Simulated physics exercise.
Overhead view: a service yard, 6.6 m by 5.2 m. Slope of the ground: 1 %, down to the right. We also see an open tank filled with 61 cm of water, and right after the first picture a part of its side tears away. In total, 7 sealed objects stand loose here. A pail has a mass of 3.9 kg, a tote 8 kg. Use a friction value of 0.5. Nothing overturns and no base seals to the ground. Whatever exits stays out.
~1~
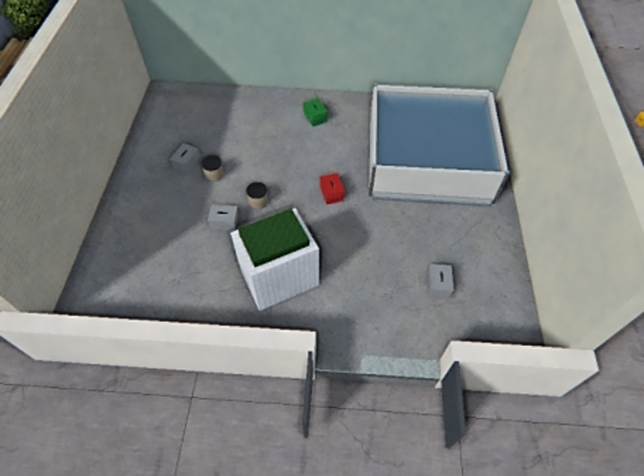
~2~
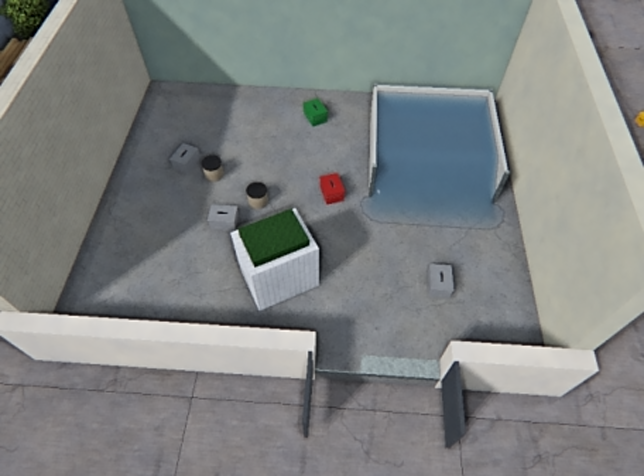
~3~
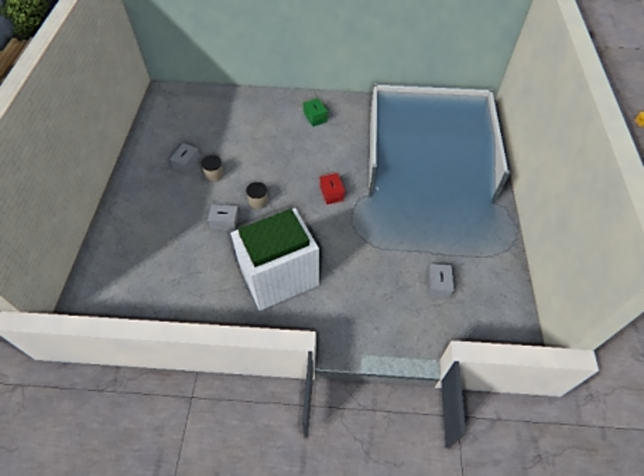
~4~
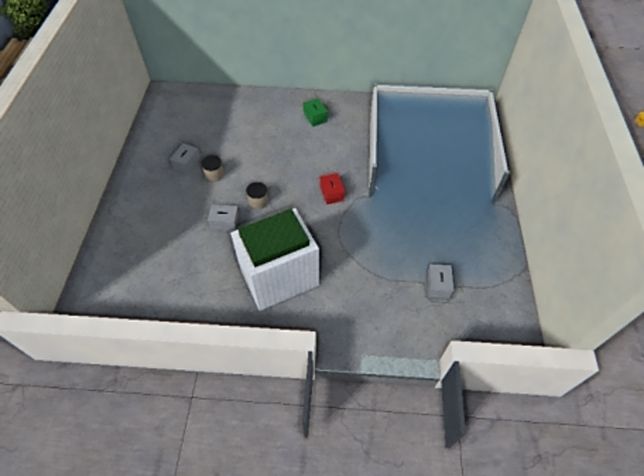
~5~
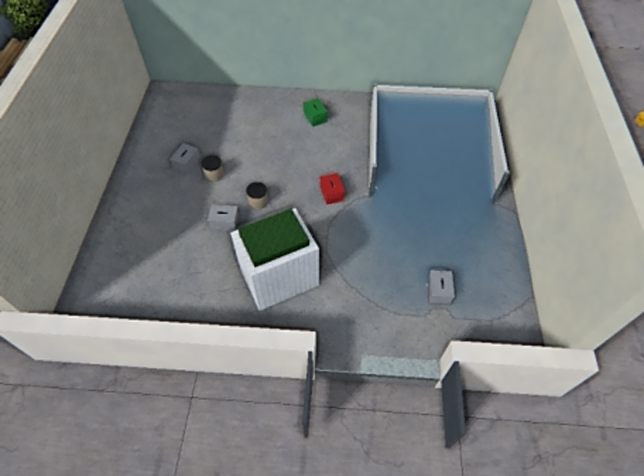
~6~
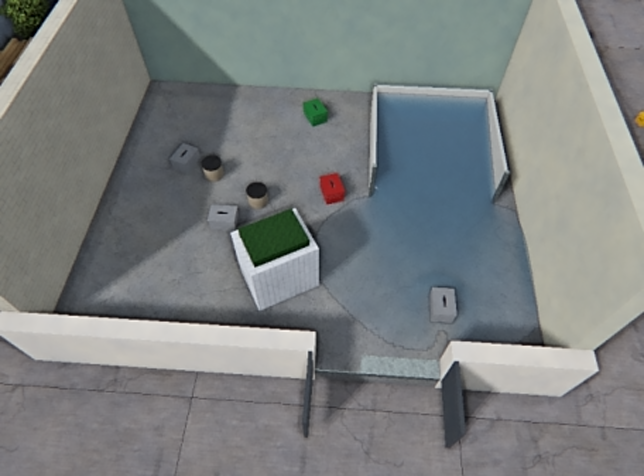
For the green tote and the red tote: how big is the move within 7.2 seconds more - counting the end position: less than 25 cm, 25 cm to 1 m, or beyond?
The green tote will hardly move; the red tote will hardly move.
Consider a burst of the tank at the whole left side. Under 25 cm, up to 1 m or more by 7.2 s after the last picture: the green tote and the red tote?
Then the green tote goes a great distance and the red tote goes a great distance.
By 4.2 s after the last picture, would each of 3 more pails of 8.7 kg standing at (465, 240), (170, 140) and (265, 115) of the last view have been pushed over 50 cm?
Taking them in order: Far enough, not far enough and not far enough.
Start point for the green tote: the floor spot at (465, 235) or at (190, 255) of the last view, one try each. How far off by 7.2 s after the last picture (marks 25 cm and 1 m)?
Well, the first time it covers a big distance, and the second time it keeps still.
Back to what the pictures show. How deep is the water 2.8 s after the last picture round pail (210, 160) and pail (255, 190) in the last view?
I'd put it at 0 cm and 2 cm respectively.
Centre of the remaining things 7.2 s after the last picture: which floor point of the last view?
About (252, 175).
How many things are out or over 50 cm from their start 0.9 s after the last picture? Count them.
The number I get is 1.
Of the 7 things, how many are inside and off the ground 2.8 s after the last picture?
0 at that moment.
Then, 0.9 s after the last picture the green tote is near (315, 107), 0.0 m from its start, aground; the red tote is near (332, 184), 0.0 m from its start, aground; 0 of 7 are out; 1 afloat.
Then, 2.8 s after the last picture the green tote is near (315, 107), 0.0 m from its start, aground; the red tote is near (332, 184), 0.0 m from its start, aground; 1 of 7 are out; 0 afloat.
Then, 4.8 s after the last picture the green tote is near (315, 107), 0.0 m from its start, aground; the red tote is near (332, 184), 0.0 m from its start, aground; 1 of 7 are out; 0 afloat.
Then, 7.2 s after the last picture the green tote is near (315, 107), 0.0 m from its start, aground; the red tote is near (332, 184), 0.0 m from its start, aground; 1 of 7 are out; 0 afloat.
